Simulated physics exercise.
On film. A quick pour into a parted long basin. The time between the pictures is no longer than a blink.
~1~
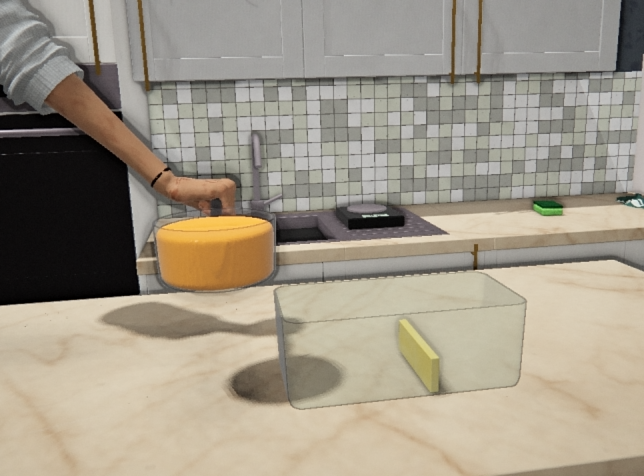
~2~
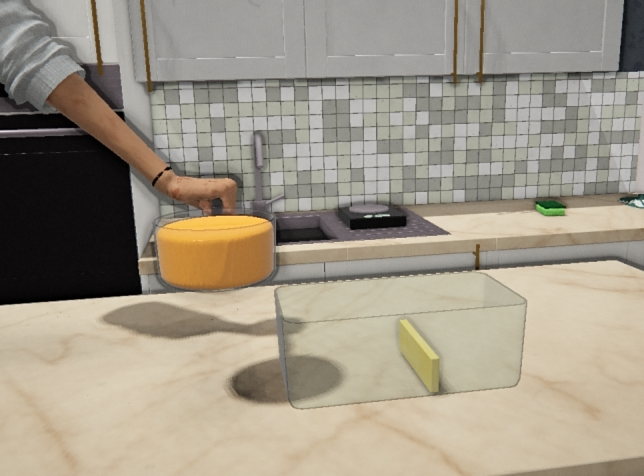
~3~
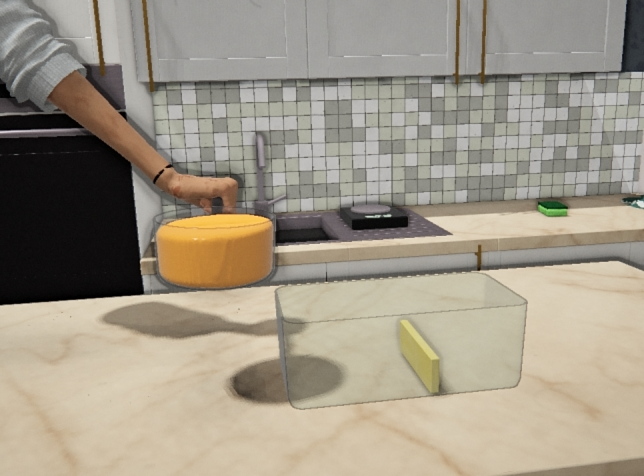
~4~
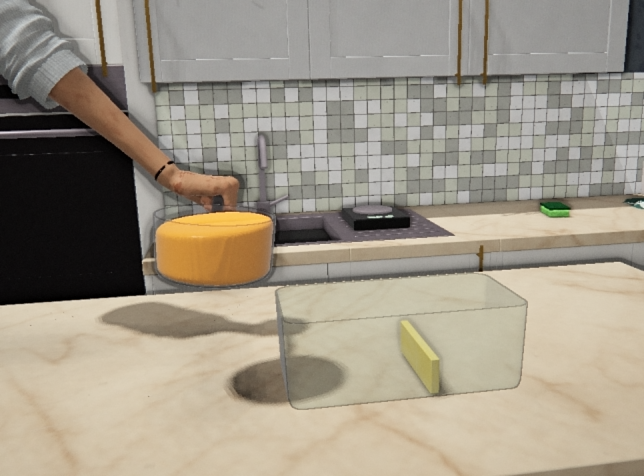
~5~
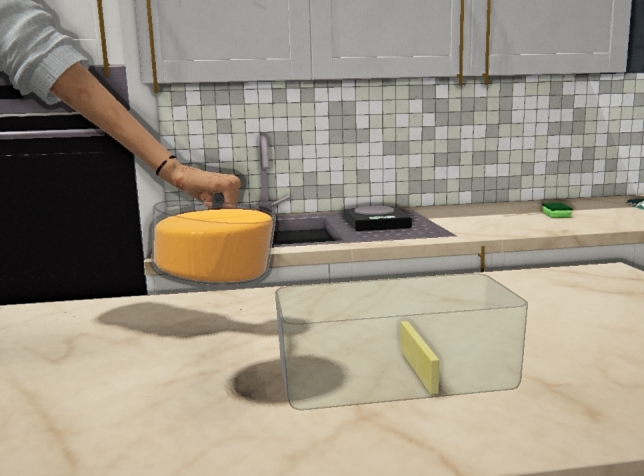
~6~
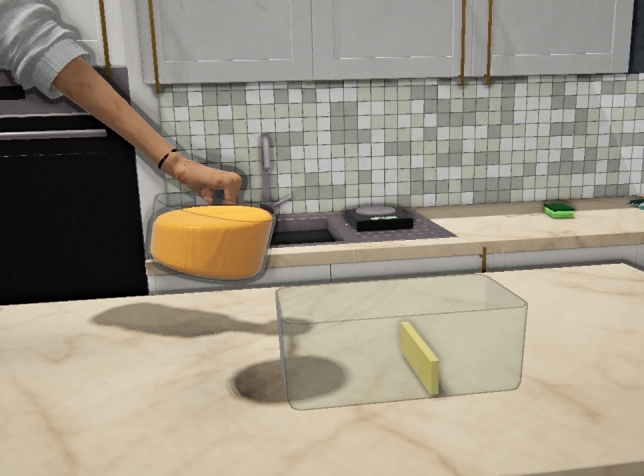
In a kitchen with a tiled wall, a hand held a clear container of orange juice above a marble counter, beside a long see-through basin with a yellow divider, and slowly tilted it rightward.
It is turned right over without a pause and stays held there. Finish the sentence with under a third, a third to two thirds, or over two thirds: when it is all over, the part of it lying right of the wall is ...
... under a third.
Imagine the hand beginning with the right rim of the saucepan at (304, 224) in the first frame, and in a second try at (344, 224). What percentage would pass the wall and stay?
It comes to about 15 %, followed by about 50 %.
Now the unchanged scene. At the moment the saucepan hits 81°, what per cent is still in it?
Roughly 50 percent.
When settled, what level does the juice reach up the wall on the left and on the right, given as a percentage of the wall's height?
Once it settles, the left reaches around 70 and the right around 10.
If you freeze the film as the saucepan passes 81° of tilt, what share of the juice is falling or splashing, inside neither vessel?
Near 40 in a hundred.
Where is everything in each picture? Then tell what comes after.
It leans 0°; its right rim is at (274, 217); the juice meets the walls at (157, 231) and (273, 224); the long basin's rim runs from (278, 305) to (504, 287); the wall's top is at (418, 338), in the first picture.
It leans 1°; its right rim is at (274, 217); the juice meets the walls at (157, 230) and (273, 223), in the second picture.
It leans 2°; its right rim is at (275, 217); the juice meets the walls at (157, 229) and (273, 221), in the third picture.
It leans 5°; its right rim is at (275, 218); the juice meets the walls at (157, 227) and (273, 219), in the fourth picture.
It leans 9°; its right rim is at (274, 218); the juice meets the walls at (156, 224) and (273, 217), in the fifth picture.
It leans 13°; its right rim is at (274, 219); the juice meets the walls at (155, 219) and (273, 214), in the sixth picture.
A moment on, the saucepan is tipped on its side and 51 per cent is still to pour, 9 is left of the wall and 0 right of it.
Next, the saucepan is tipped right over and 3 per cent is still to pour, 80 is left of the wall and 2 right of it.
Then the saucepan is tipped right over and 0 per cent is still to pour, 86 is left of the wall and 8 right of it.
Later the saucepan is tipped right over and 0 per cent is still to pour, 85 is left of the wall and 10 right of it.
Finally, 84 per cent lies left of the wall, 10 right of it and 5 outside.
